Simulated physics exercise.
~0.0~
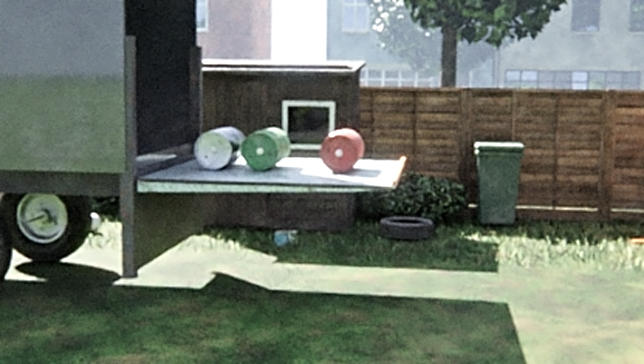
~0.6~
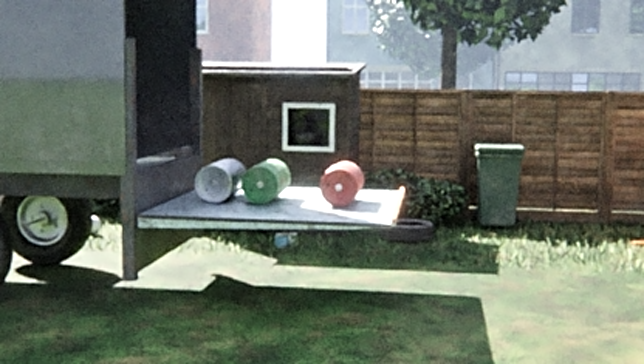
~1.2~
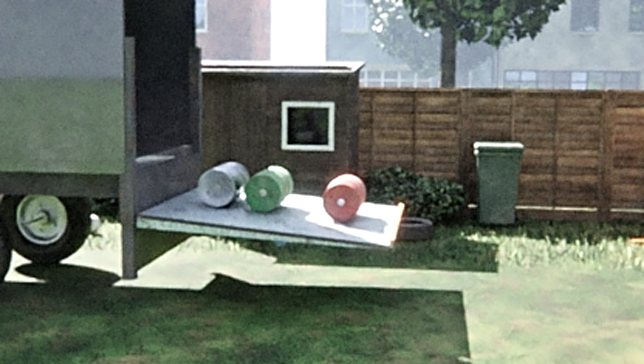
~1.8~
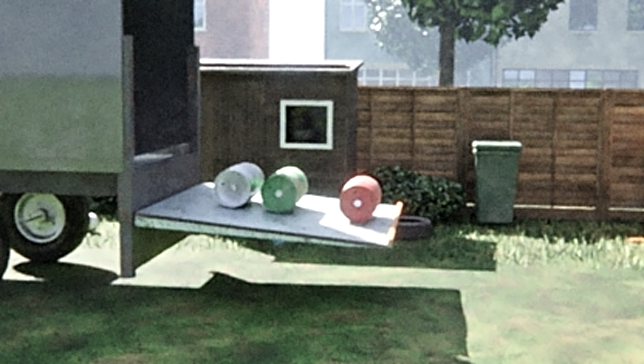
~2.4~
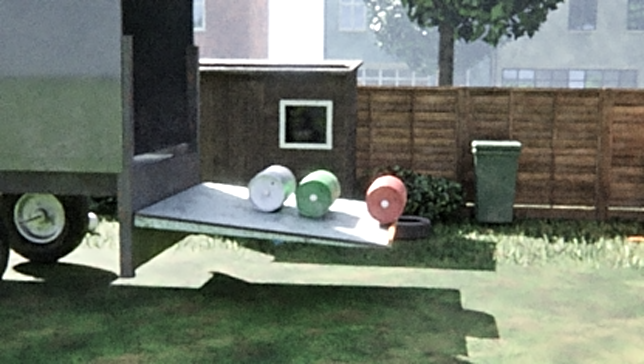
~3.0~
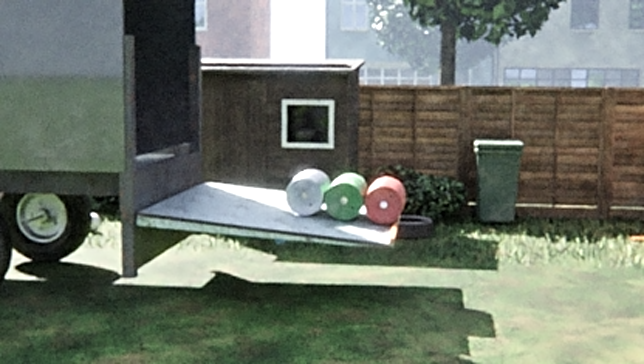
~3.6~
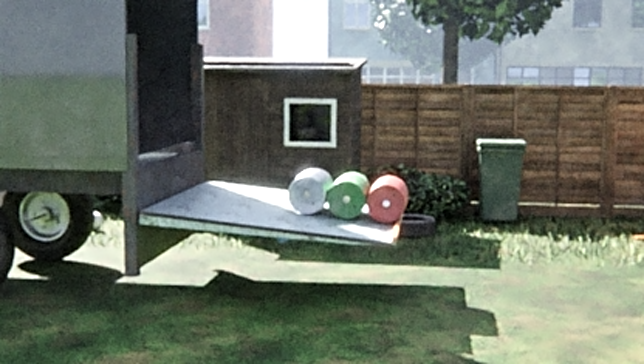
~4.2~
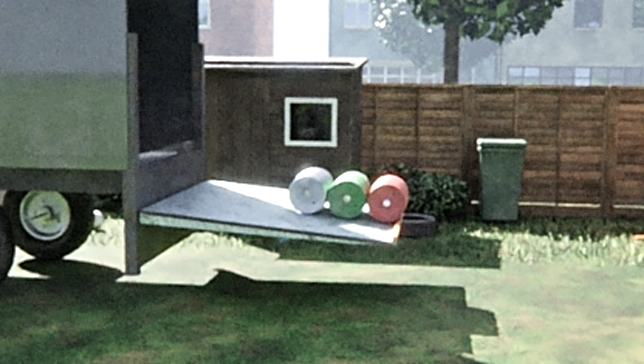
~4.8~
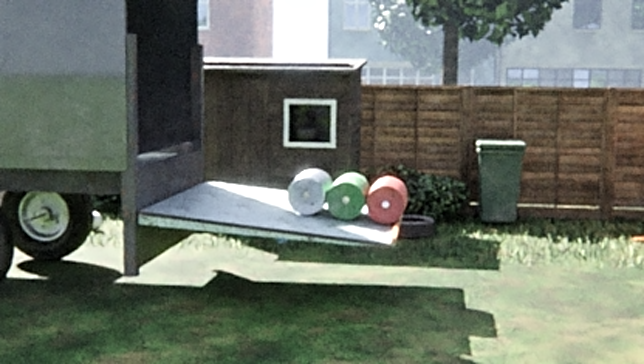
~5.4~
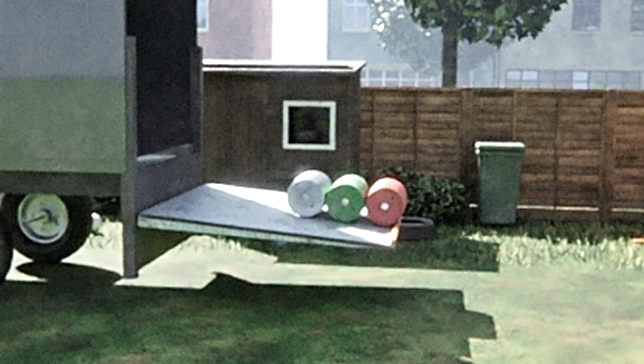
The clip opens on the back of a lorry seen from the side, its tail-lift held level with a pale, a green and a red keg lying on it, in front of a shed and a wooden fence. The platform lowers slightly, then its outer end tips down to the right. All three kegs start rolling down the slope towards the outer edge. The red one halts at the edge, and the green and the pale one close up behind it. They end resting in a row against one another, all still on the tilted platform.
